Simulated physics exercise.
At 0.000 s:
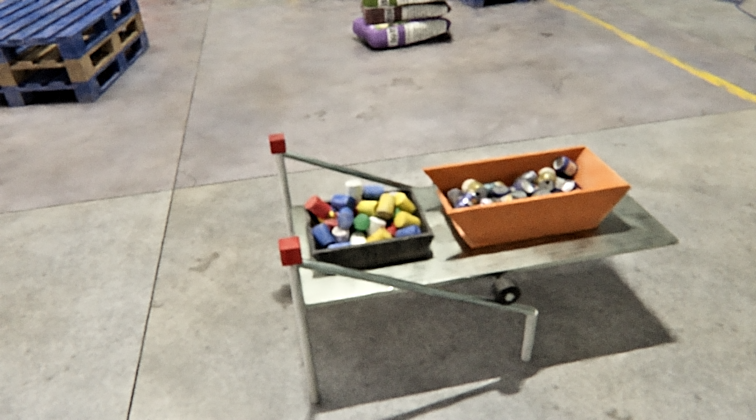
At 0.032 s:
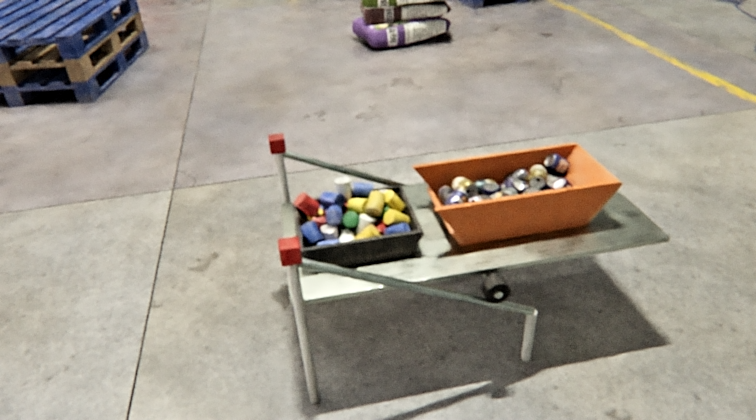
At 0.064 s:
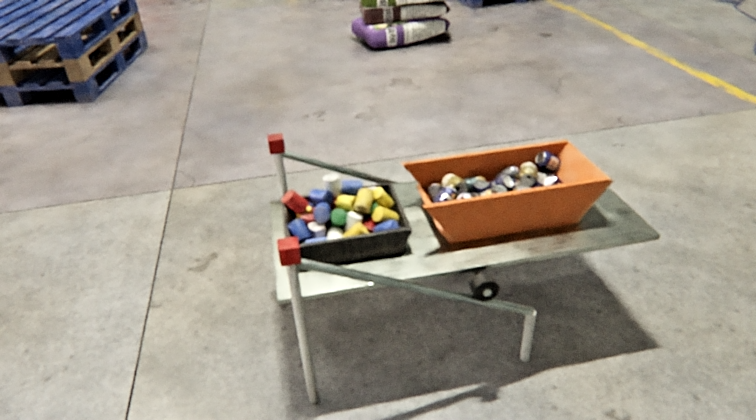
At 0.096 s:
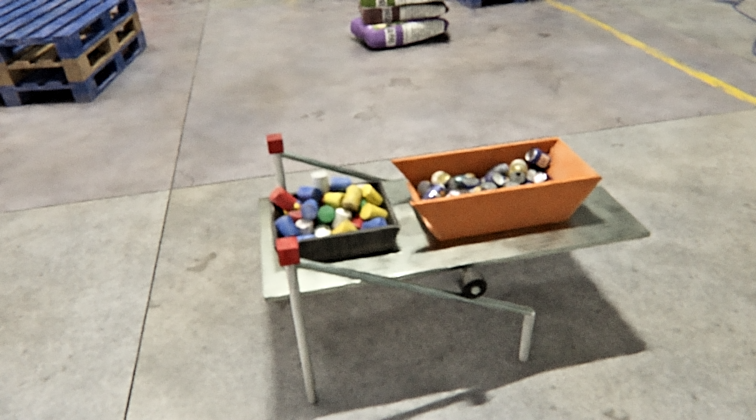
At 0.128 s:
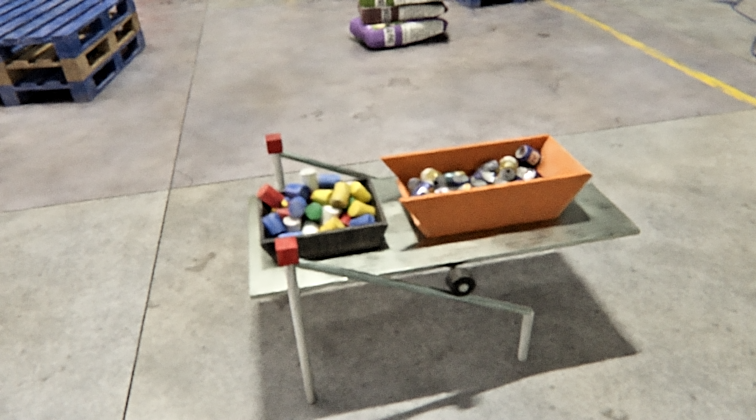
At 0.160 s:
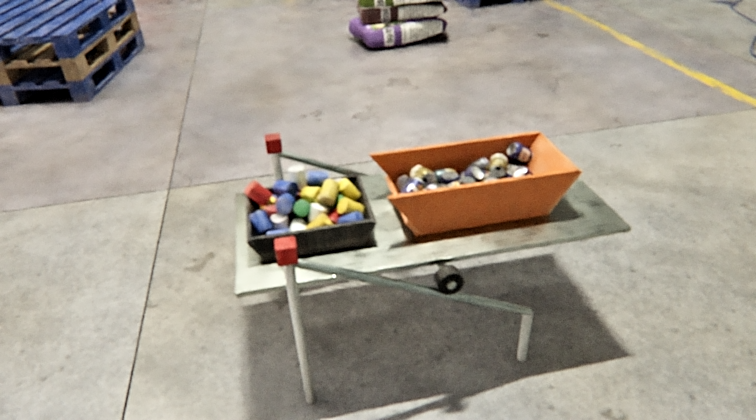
A flat, grey metal platform on thin legs stands on a concrete warehouse floor, seen from slightly above, with blue pallets at the upper left and purple sacks behind. On it, a black basket of multicoloured jars sits left of a larger orange basket of small cans. The platform and both baskets slide slowly left together past the red-capped posts, while the camera stays almost still.
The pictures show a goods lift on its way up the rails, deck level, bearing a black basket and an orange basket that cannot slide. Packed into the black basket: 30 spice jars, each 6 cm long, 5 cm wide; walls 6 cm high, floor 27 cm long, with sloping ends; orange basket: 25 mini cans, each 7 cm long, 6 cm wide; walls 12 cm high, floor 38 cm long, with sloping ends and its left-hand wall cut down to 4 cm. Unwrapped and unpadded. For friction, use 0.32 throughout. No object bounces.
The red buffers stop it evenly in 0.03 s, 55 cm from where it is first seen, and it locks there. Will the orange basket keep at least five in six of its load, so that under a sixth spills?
The lost fraction is smaller than one sixth.
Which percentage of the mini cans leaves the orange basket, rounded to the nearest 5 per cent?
Estimate: About 5 in a hundred.
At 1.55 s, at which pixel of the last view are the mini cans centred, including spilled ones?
I'd put the middle close to (335, 158).
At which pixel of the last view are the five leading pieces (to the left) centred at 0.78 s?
They're centred near (91, 197).
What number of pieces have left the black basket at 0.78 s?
Estimate for the black basket by then: Some 5 out.
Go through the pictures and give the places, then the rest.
In the first picture (places track the rim corner closest to us here), orange basket (446, 212); black basket (315, 252); 0 cm travelled; all still inside.
The second picture shows orange basket (435, 209); black basket (303, 249); 3 cm travelled.
The third picture shows orange basket (423, 206); black basket (290, 247); 7 cm travelled.
The fourth picture shows orange basket (411, 203); black basket (277, 244); 10 cm travelled.
The fifth picture shows orange basket (399, 200); black basket (264, 241); 14 cm travelled.
The sixth picture shows orange basket (387, 197); black basket (250, 239); 17 cm travelled; all still inside.
After 0.50 s, it meets the buffers.
After 0.62 s, the black basket is down by 1 of 30 and the orange basket has all 25.
After 0.78 s, the black basket is down by 5 of 30 and the orange basket is down by 1 of 25.
After 1.00 s, the black basket is down by 5 of 30 and the orange basket is down by 1 of 25.
Final count (at 1.55 s), the black basket is down by 5 of 30 and the orange basket is down by 1 of 25. Asked share, 1 of 25, 4 per cent.
